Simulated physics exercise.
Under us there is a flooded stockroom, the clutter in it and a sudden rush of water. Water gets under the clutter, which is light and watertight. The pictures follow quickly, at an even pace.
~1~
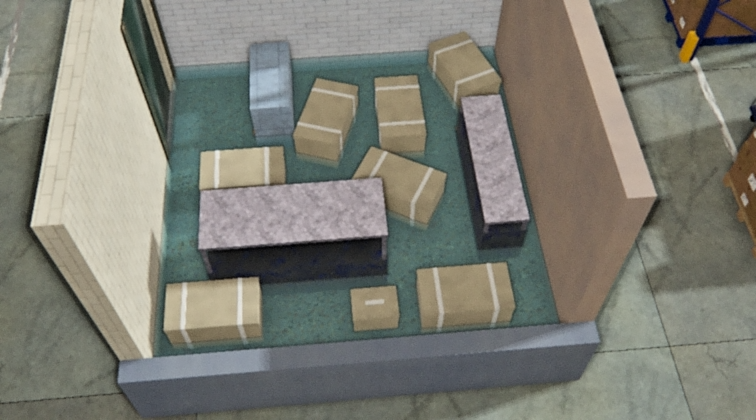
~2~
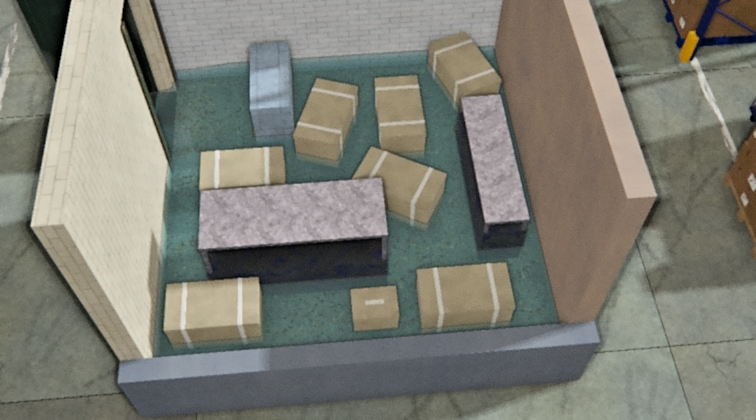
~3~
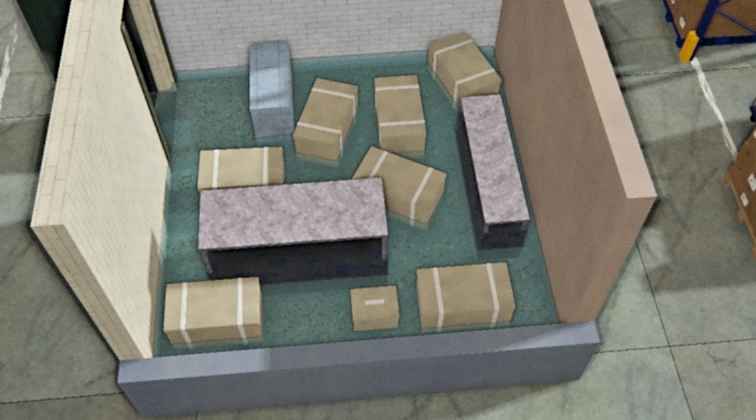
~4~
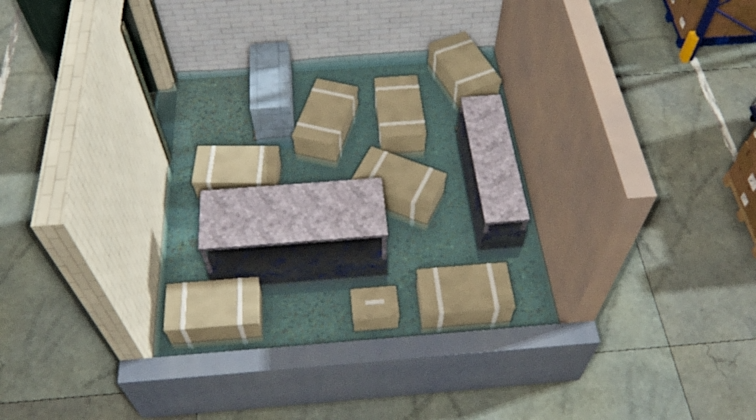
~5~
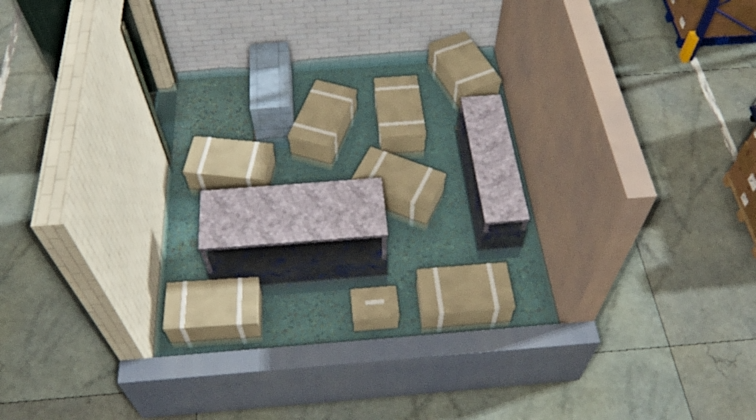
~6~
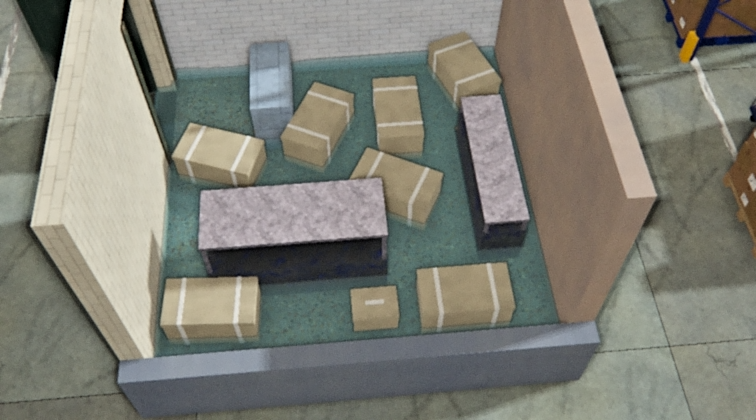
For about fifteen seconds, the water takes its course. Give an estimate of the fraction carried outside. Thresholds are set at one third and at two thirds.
The fraction that goes is likely to be smaller than a third.
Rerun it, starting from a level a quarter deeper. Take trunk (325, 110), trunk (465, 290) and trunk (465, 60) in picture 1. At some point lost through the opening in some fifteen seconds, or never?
Well, in turn they're removed, not removed and not removed.
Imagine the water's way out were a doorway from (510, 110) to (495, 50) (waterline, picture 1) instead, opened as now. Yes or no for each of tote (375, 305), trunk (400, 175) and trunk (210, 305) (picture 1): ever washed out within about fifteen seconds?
Ordered result: Retained / retained / retained.
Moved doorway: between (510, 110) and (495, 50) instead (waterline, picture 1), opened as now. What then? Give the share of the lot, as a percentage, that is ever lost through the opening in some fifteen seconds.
It comes to about 20 per cent of the things.
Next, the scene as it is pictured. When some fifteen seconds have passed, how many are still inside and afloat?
That number is 6.
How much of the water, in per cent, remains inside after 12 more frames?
Estimate: Near 70 in a hundred.
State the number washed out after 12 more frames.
I make it 1.
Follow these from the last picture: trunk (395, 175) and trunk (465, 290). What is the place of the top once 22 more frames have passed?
(207, 182) and (426, 218), give or take.
A moment on, 0 of 8 are out; 8 afloat.
Next, 1 of 8 are out; 7 afloat.
Later, 1 of 8 are out; 6 afloat.
In the end, 1 of 8 are out; 6 afloat.
